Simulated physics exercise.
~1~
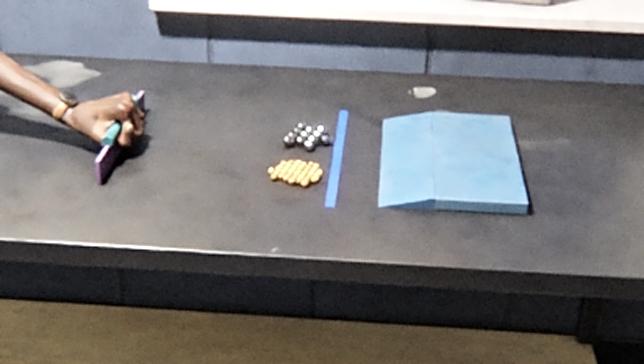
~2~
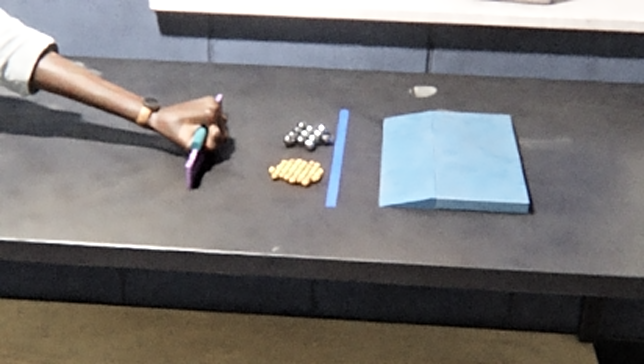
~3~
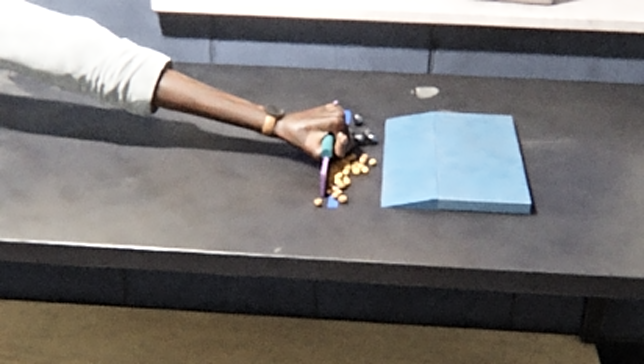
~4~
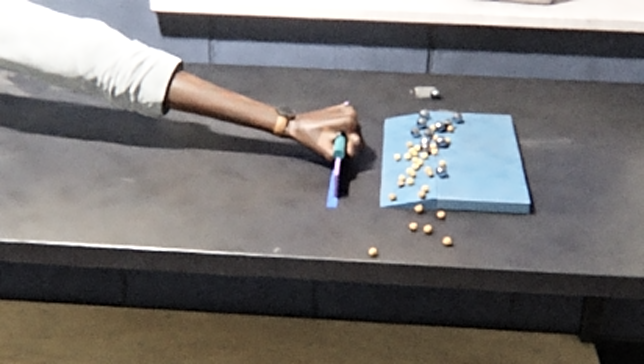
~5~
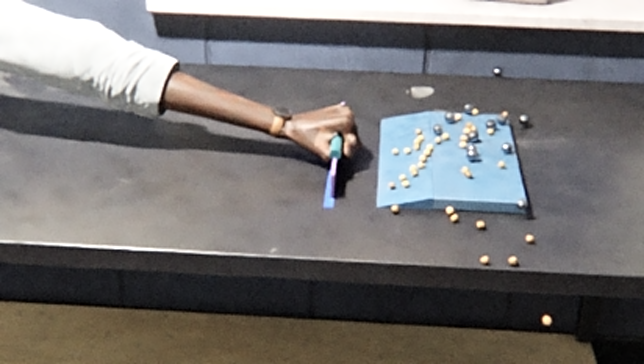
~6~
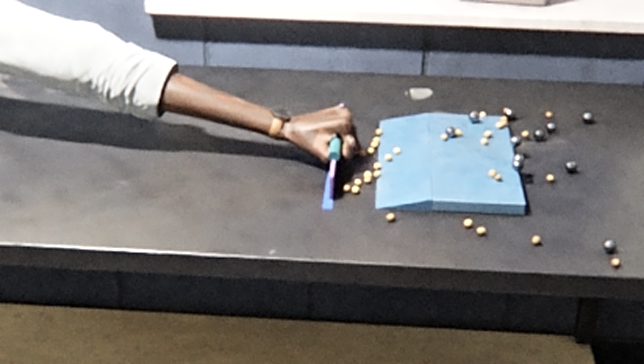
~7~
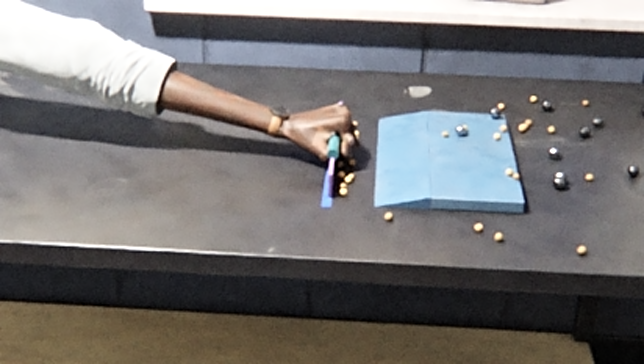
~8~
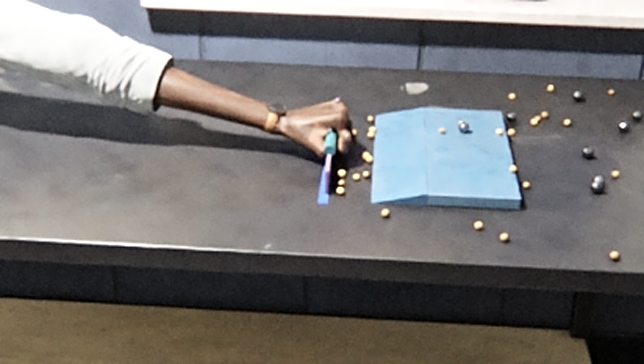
A hand sweeps dark and gold beads over a blue ramp, leaving some gold ones short.
